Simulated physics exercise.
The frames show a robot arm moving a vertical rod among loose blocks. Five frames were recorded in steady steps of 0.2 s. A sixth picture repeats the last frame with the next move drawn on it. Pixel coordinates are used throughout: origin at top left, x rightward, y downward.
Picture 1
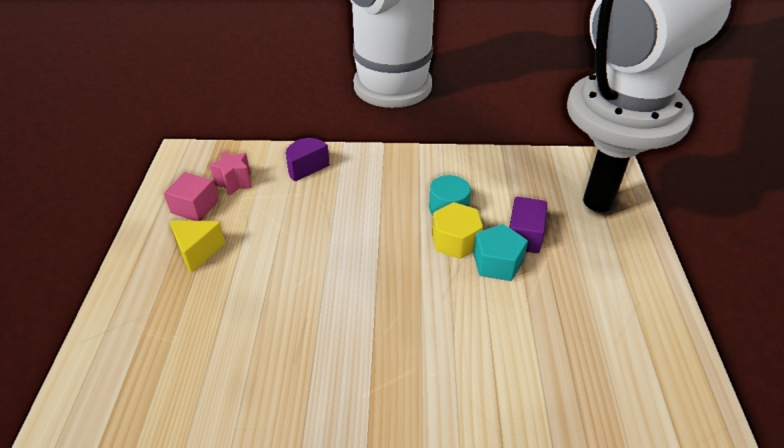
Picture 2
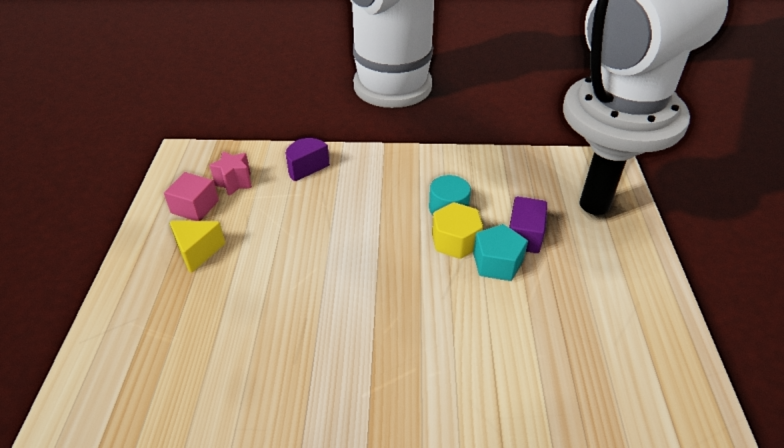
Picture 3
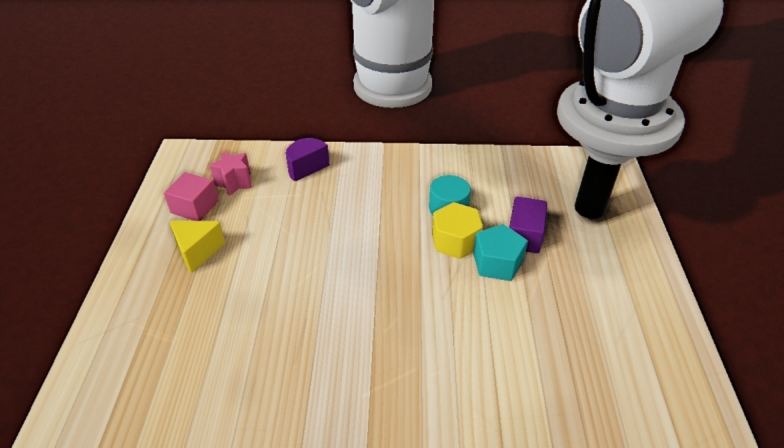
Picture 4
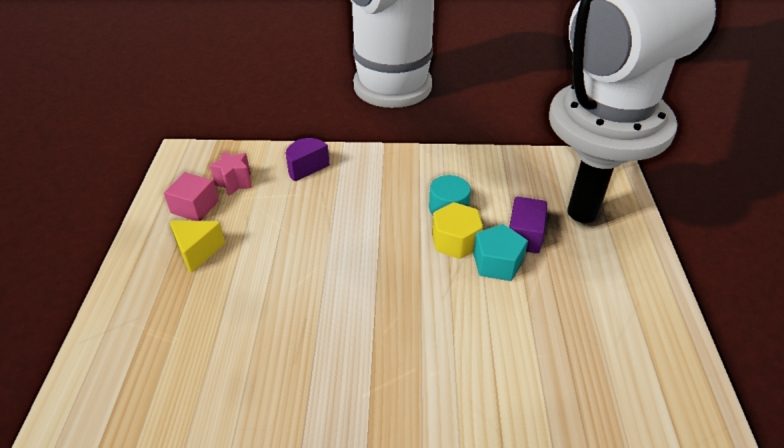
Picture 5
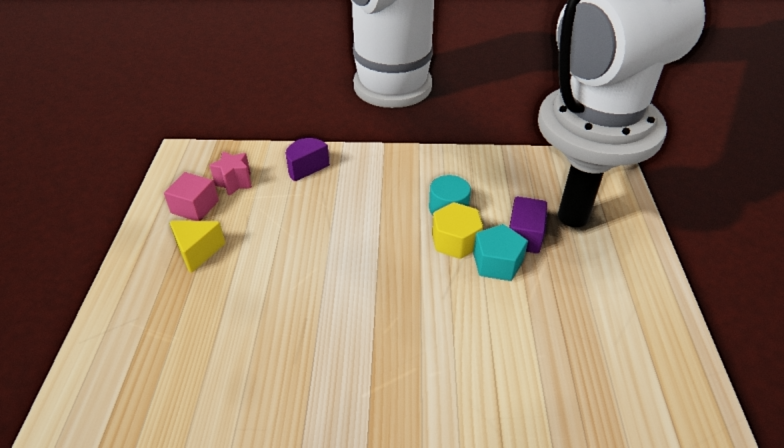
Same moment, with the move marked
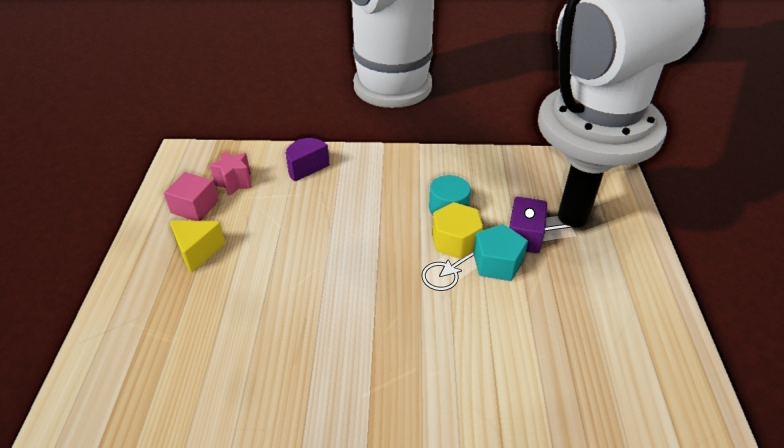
Robot arm slowly moving a black vertical rod slightly left toward a purple block, while the colourful blocks on the wooden table stay still.
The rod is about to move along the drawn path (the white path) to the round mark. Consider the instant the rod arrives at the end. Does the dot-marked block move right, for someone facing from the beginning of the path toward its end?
Yes
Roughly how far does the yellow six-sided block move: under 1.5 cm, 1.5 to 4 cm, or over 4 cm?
It ends farther than 4 cm from its spot.
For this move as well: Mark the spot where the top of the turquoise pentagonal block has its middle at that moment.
Around (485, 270).
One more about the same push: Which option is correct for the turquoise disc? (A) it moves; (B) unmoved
(B)
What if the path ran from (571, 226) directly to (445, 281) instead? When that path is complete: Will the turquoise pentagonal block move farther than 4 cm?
Yes.
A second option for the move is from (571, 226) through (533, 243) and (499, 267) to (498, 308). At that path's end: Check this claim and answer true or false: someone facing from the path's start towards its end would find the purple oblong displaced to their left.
This is false.
Drawn move, from (571, 226) via (523, 234) and (479, 250), ending at (440, 276); the dot is on the purple oblong.
What follows on the original path. One third of the way, rod (524, 226); turquoise pentagonal block (491, 248), turned 35° anticlockwise; purple oblong (495, 213), turned 15° anticlockwise.
Two thirds of the way, rod (480, 242); yellow six-sided block (408, 219), turned 20° clockwise; turquoise pentagonal block (486, 258), turned 55° anticlockwise; purple oblong (449, 222).
At the end, rod (441, 268); turquoise disc still; yellow six-sided block (390, 215), turned 45° clockwise; turquoise pentagonal block (485, 270), turned 85° anticlockwise; purple oblong (426, 229), turned 25° clockwise.
